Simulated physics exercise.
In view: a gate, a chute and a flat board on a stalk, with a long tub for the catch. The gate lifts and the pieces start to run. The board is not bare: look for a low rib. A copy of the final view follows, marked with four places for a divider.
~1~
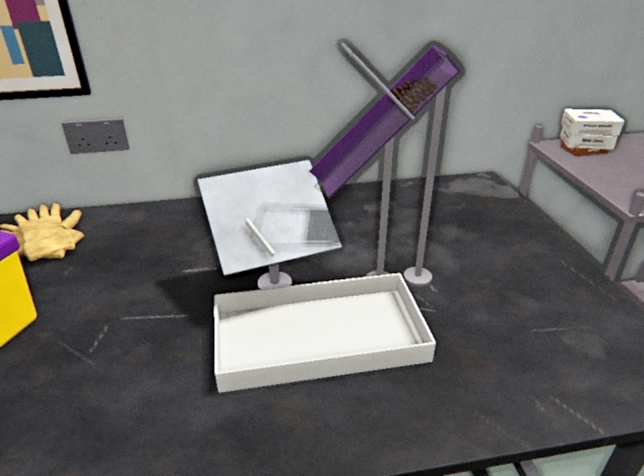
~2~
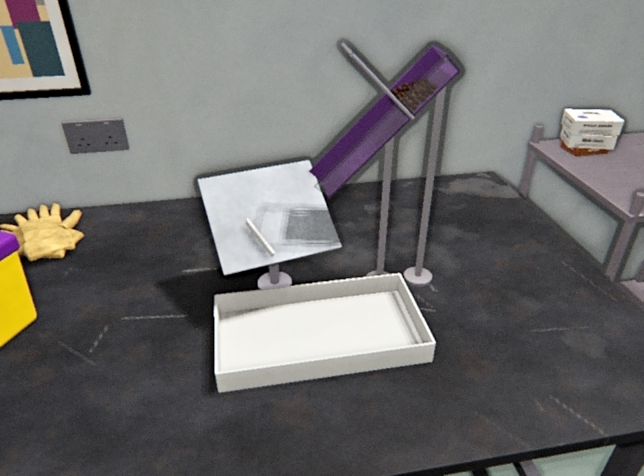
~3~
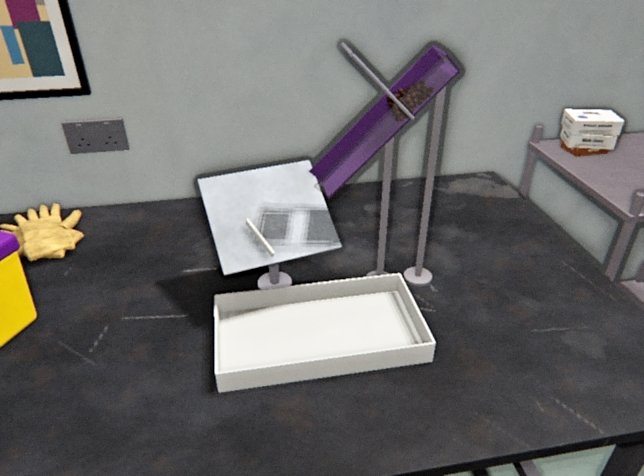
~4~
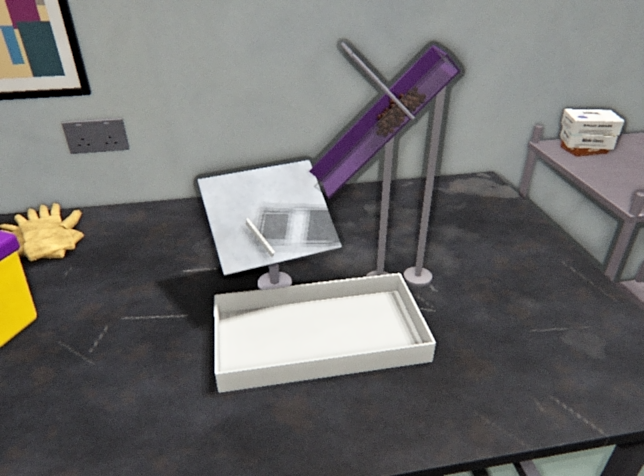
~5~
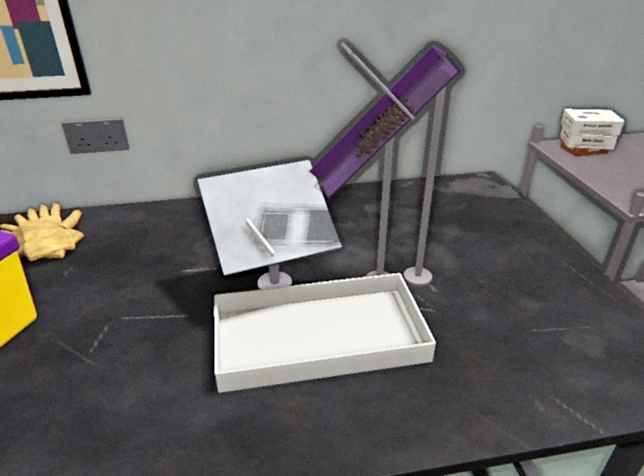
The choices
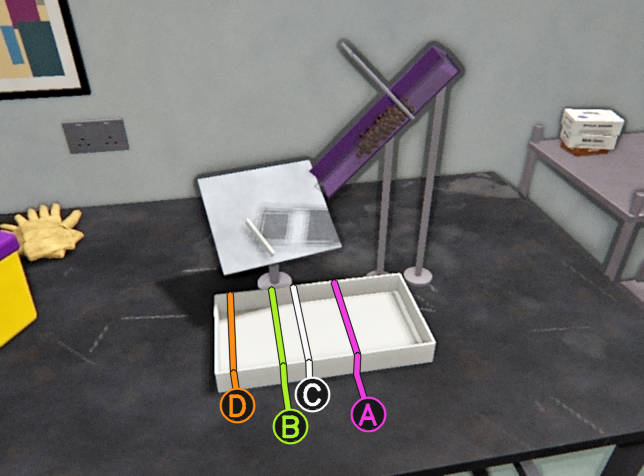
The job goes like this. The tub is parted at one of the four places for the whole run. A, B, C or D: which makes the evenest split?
It is C.
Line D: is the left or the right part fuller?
More lands on the right.
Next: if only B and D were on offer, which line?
It is B.
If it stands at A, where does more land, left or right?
The left side.
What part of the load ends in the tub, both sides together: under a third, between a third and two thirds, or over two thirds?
It is over two thirds.
On the marked copy, line A crosses the front rim at (357, 354); line B crosses the front rim at (283, 364); line C crosses the front rim at (308, 360); line D crosses the front rim at (233, 371).
If A is chosen, of what is caught, all but a few on the left of the divider, only a few on the right.
If B is chosen, of what is caught, a small share on the left of the divider, the bulk on the right.
If C is chosen, of what is caught, close to half on the left of the divider, close to half on the right.
If D is chosen, of what is caught, none at all on the left of the divider, the whole lot on the right.
